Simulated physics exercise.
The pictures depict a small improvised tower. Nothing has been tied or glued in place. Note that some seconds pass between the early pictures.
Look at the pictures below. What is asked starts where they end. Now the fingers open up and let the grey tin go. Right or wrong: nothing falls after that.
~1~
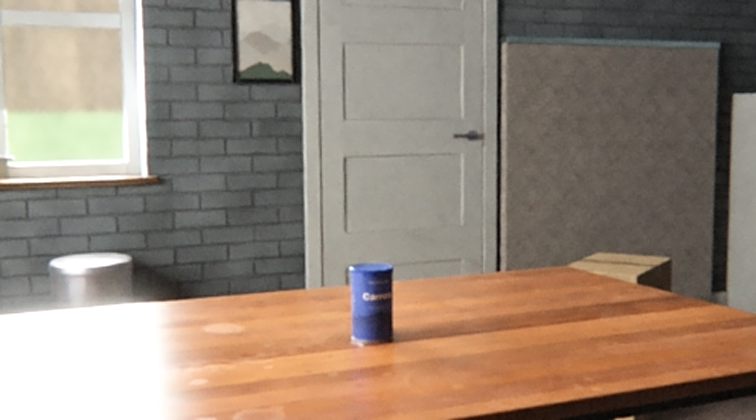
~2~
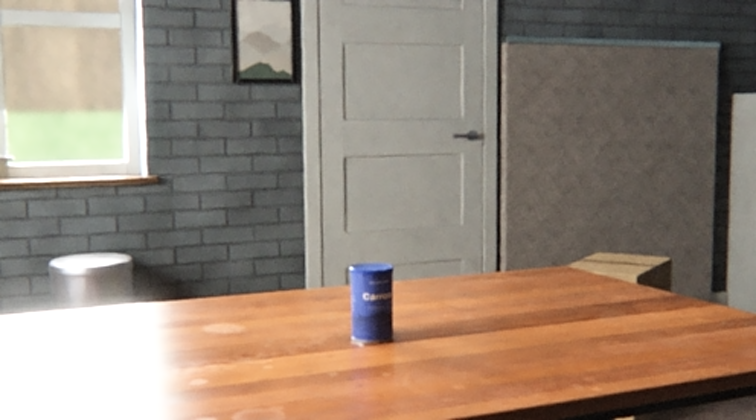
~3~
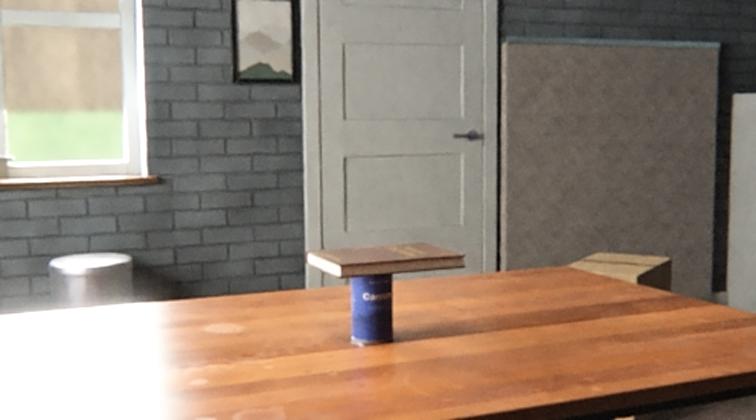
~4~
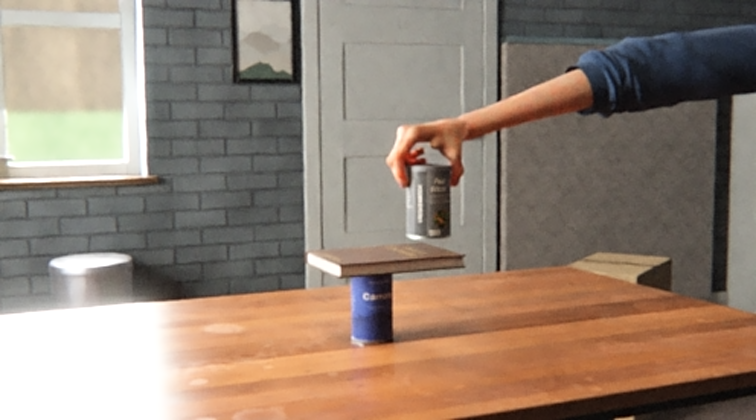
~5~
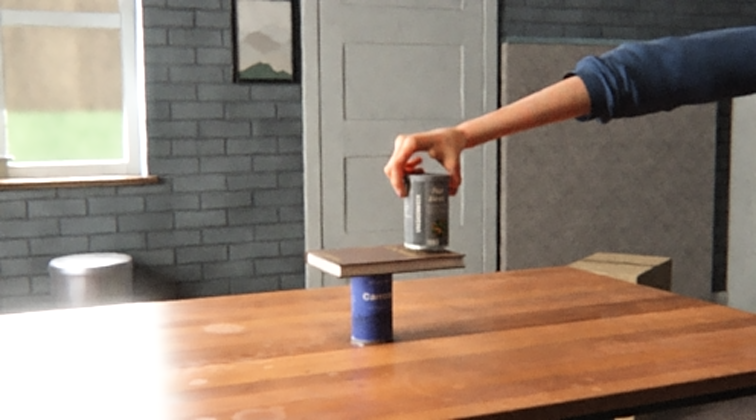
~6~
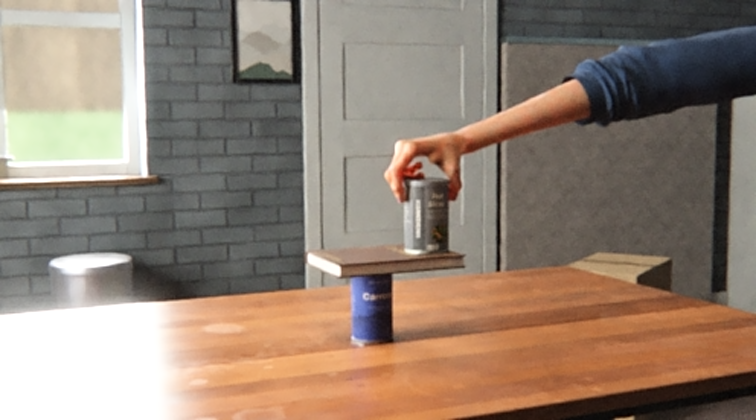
Wrong.
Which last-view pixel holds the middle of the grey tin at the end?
In the final view it sits at roughly (476, 305).
Then, 0.30 s after the last picture, grey tin now fallen; brown book tipped 37° from how it was.
Then, 0.40 s after the last picture, brown book on its side.
Then, 0.60 s after the last picture, grey tin resting near (482, 308).
Then, 0.90 s after the last picture, brown book now fallen.
At rest, fallen, brown book and grey tin; blue tin in place. Seen from the same camera at the end, grey tin near (476, 305). The stack gives way.
